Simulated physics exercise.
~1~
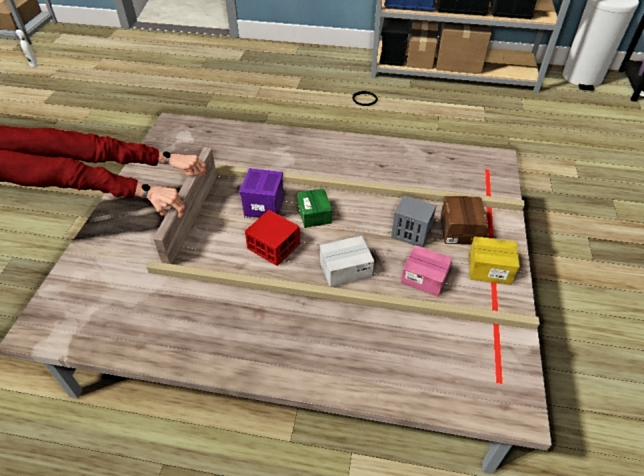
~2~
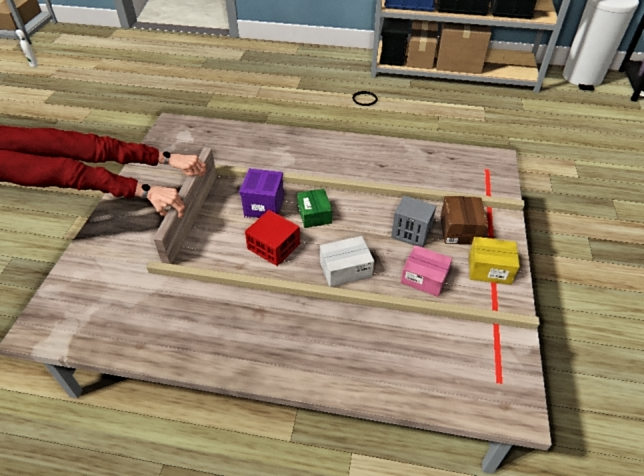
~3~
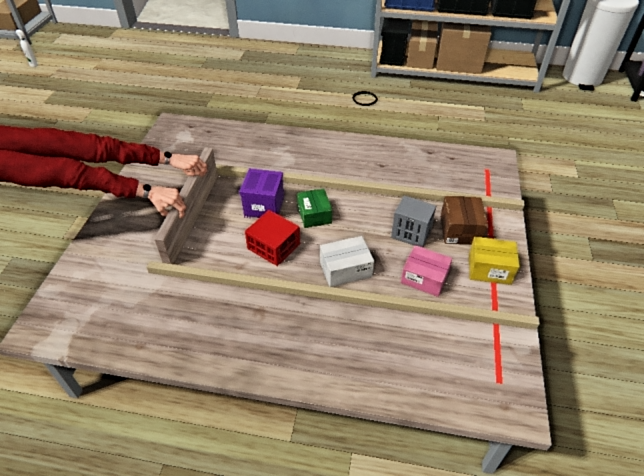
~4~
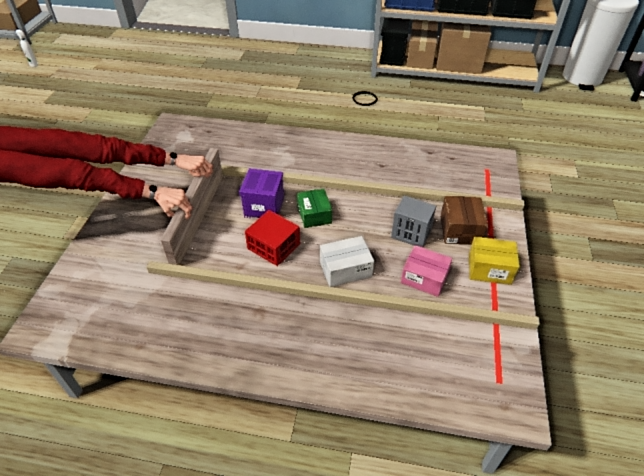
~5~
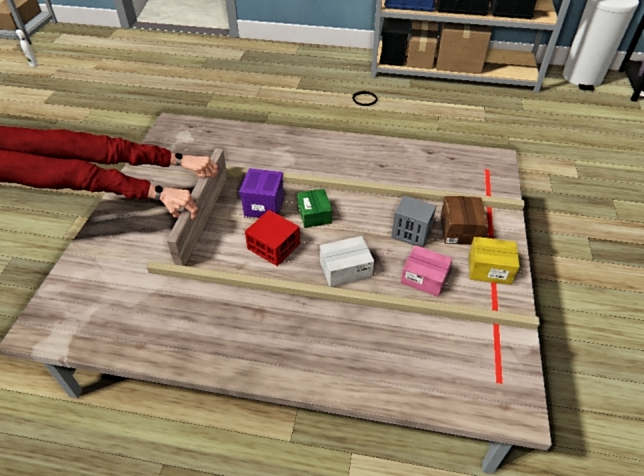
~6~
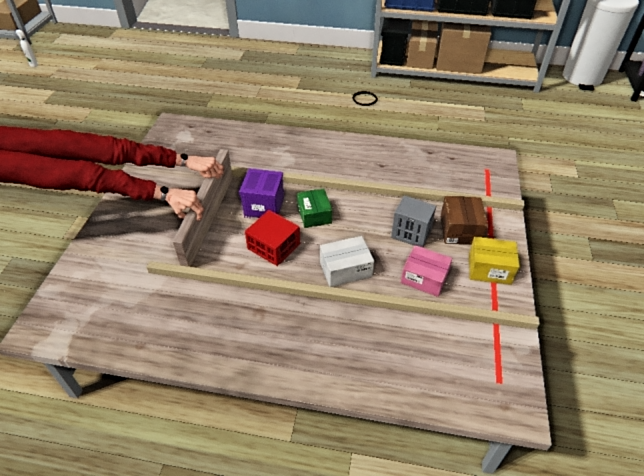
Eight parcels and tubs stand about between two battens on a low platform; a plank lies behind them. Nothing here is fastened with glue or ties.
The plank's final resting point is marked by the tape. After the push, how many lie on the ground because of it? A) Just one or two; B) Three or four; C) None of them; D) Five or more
The answer is D.
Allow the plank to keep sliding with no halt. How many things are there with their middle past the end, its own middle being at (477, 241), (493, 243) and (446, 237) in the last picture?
6, 6, 4.
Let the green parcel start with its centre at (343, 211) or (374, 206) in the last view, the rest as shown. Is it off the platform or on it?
In that order, I'd say it gets pushed over the end, then gets pushed over the end.
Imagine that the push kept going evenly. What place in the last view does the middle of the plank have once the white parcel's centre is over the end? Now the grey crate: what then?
Middle: Roughly (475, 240); roughly (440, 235).
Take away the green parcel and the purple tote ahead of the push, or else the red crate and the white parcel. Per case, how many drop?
I'd say 4 the first time and 4 the second time.
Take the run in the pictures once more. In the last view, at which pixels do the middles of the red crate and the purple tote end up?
The first near (517, 263), the second near (514, 226).
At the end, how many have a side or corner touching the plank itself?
2 in contact.
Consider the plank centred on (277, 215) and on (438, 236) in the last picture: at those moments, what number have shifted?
The first count is 3, and then it's 8.
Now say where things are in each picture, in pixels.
In the first frame, yellow box (493, 261); brown box (463, 220); pink parcel (426, 271); plank (189, 204); tape (492, 257).
In the second frame, brown box (463, 220); red crate (273, 238).
In the third frame, pink parcel (426, 271); white parcel (346, 261).
In the fourth frame, yellow box (493, 261); purple tote (263, 195).
In the fifth frame, brown box (463, 220); grey crate (413, 222).
In the sixth frame, yellow box (493, 261); brown box (463, 220); pink parcel (426, 271); plank (206, 206); tape (492, 257).
Soon after, none off yet; yellow box at rest near (493, 261); brown box at rest near (463, 220); pink parcel at rest near (426, 271).
In the end, the number that fall off is five or more; gone, green parcel, white parcel, grey crate, pink parcel, brown box and yellow box.
